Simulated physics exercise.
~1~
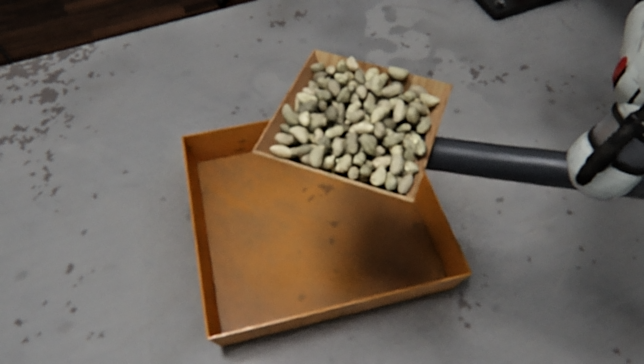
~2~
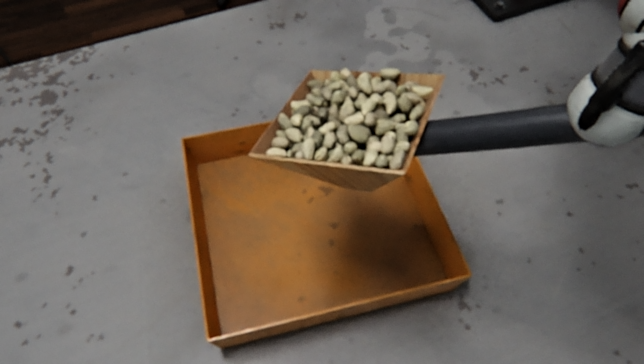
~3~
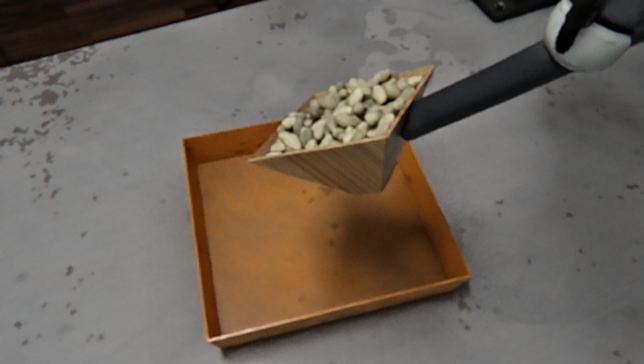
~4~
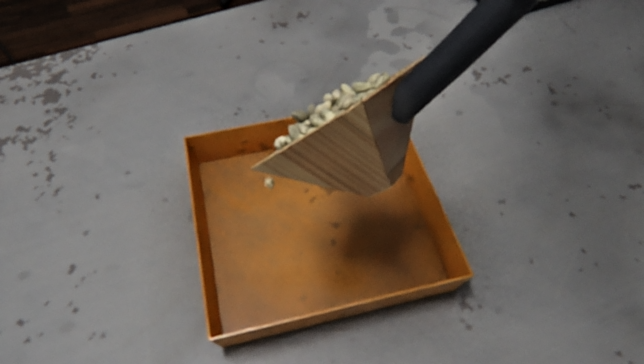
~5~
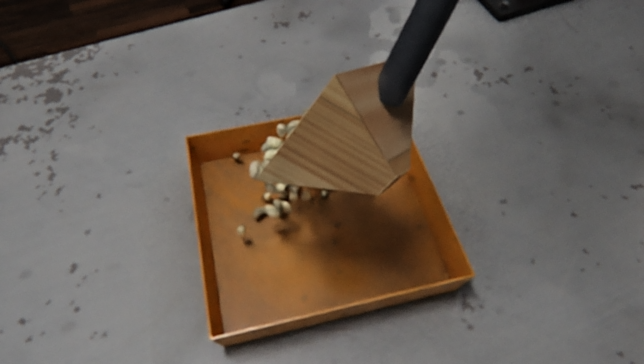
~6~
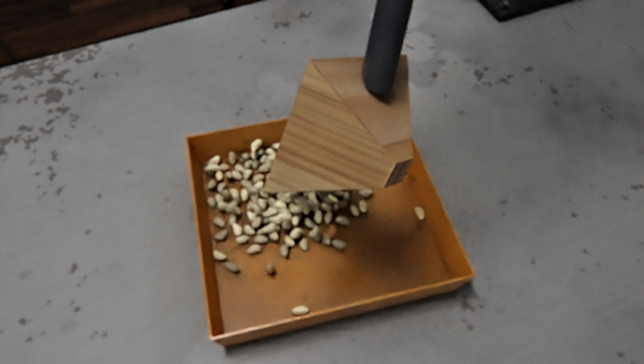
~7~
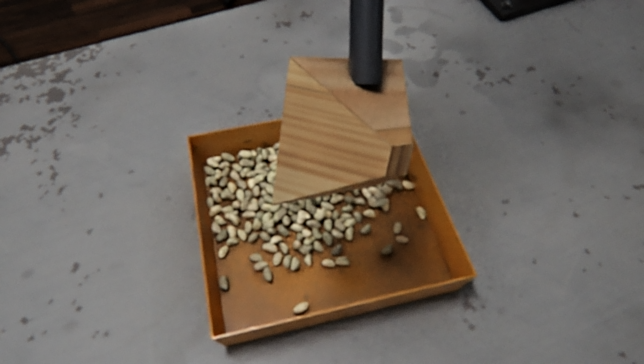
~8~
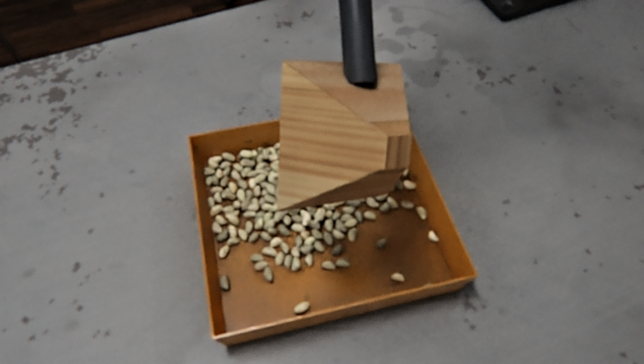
A wooden scoop heaped with pale beans, held at the end of a dark rod by a white robotic arm at the right, hangs over a shallow orange-brown tray on a worn grey surface, seen from above at an angle. The scoop tips steadily toward the left as the rod swings upright. A first bean drops from its lip, then the rest spill in a stream and scatter across the tray. The scoop turns further until its wooden underside faces the viewer. At the end it hangs tipped over the tray, where the beans lie spread, thickest toward the upper left.
